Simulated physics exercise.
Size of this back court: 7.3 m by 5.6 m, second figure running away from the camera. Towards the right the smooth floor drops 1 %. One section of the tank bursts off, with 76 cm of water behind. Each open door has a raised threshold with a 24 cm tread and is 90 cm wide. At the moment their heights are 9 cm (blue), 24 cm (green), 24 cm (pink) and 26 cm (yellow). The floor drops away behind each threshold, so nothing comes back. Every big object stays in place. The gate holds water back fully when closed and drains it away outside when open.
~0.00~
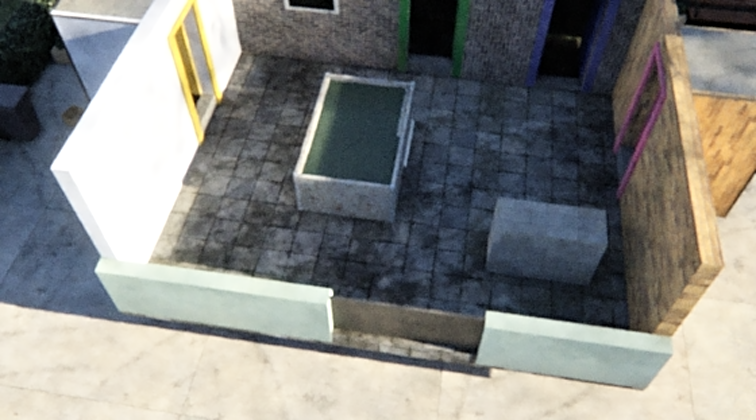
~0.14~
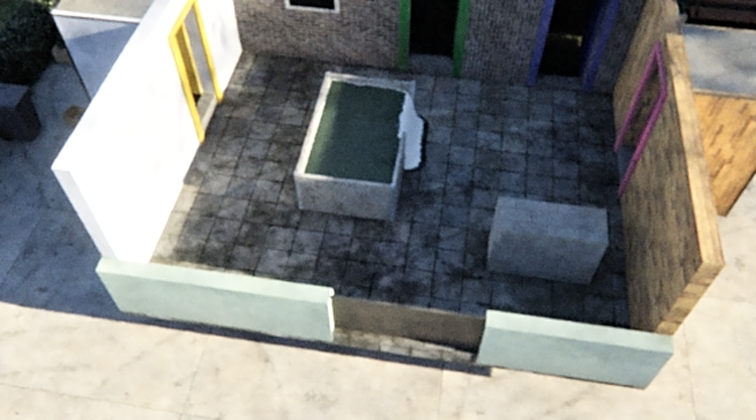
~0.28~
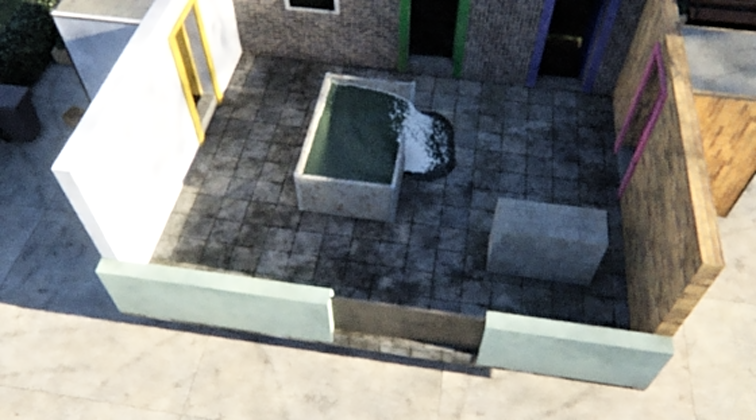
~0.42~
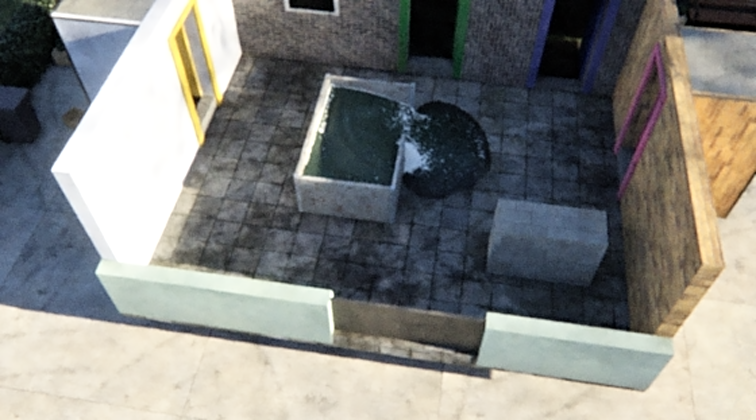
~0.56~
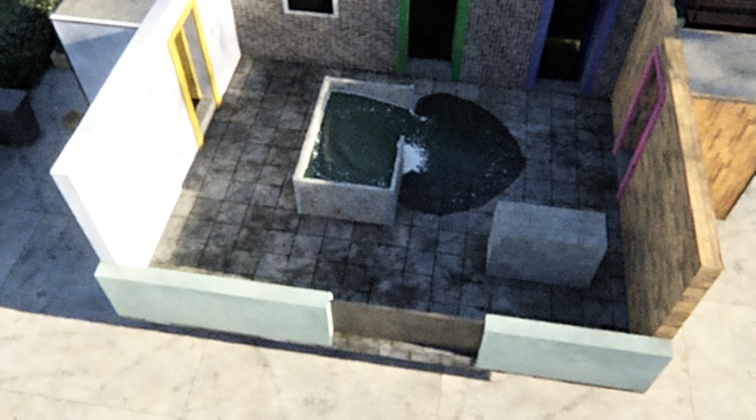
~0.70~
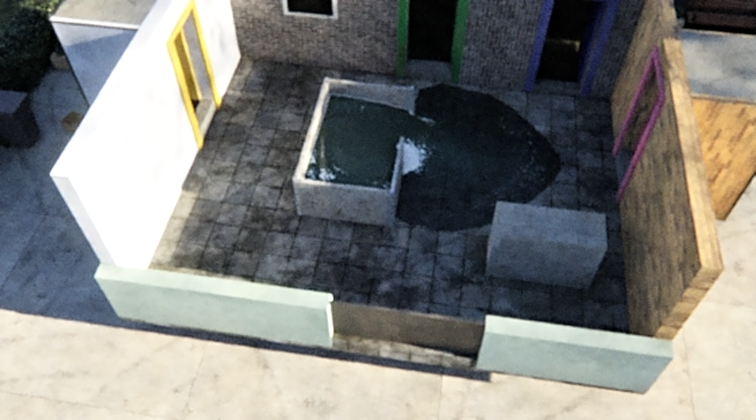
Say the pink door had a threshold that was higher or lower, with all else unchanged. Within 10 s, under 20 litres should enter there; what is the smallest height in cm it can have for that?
Around 24.5 cm.
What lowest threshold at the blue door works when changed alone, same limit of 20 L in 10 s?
Roughly 21 cm at the blue door.
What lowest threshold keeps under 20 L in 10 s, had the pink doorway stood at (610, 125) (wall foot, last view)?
Close to 30 cm at the least.
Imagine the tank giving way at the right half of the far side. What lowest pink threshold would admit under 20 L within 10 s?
That way, roughly 8.5 cm.
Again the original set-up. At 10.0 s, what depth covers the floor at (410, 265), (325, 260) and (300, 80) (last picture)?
7, 4 and 3 cm, respectively.
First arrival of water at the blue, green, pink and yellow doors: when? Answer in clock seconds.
Blue 1.1 s, green 1.1 s, pink 1.0 s, yellow 8.5 s.
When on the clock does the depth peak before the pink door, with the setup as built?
Near 1.8 seconds.
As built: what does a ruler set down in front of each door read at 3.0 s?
In cm - blue: 21, green: 3, pink: 26, yellow: 0.
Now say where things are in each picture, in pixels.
In the first picture, still water, 76 cm deep, in the tank at (358, 130); the pink door at (636, 132) is dry.
In the second picture, the front is at (421, 164), 0.3 m from the gap at (406, 130); 0.3 m2 of floor is wet, 76 cm left at the back.
In the third picture, the gap is at (406, 133), the front 0.8 m out at (449, 166); the back of the tank holds 75 cm.
In the fourth picture, the front is at (484, 169), 1.4 m from the gap at (405, 135); 2.4 m2 of floor is wet, 68 cm left at the back.
In the fifth picture, the front is at (518, 168), 2.0 m from the gap at (404, 137); 4.1 m2 of floor is wet, 64 cm left at the back.
In the sixth picture, water pours out at (404, 138) and has run 2.7 m, to (556, 166); about 5 cm deep outside, 64 cm at the back; the pink door at (634, 136), 3.7 m from the gap, is still 1.0 m from the nearest water.
After 1.4 s water covers 35 % of the floor, deepest (36 cm) near (417, 144); 28 cm at the pink door, 1 litre in over its 24 cm threshold.
After 3.0 s water covers 40 % of the floor, deepest (28 cm) near (587, 96); 26 cm at the pink door, 20 litres in over its 24 cm threshold.
After 10.0 s water covers 90 % of the floor, deepest (14 cm) near (606, 98); 10 cm at the pink door, 23 litres in over its 24 cm threshold.
At the pink door as built, the water arrived by 1.0 s and peaked near 32 cm at 1.8 s.
Run again over the same 10 s with other heights there, 57 litres in over 20.5 cm, 6 litres over 27.5 cm. The limit of 20 litres is kept from about 24.5 cm up.
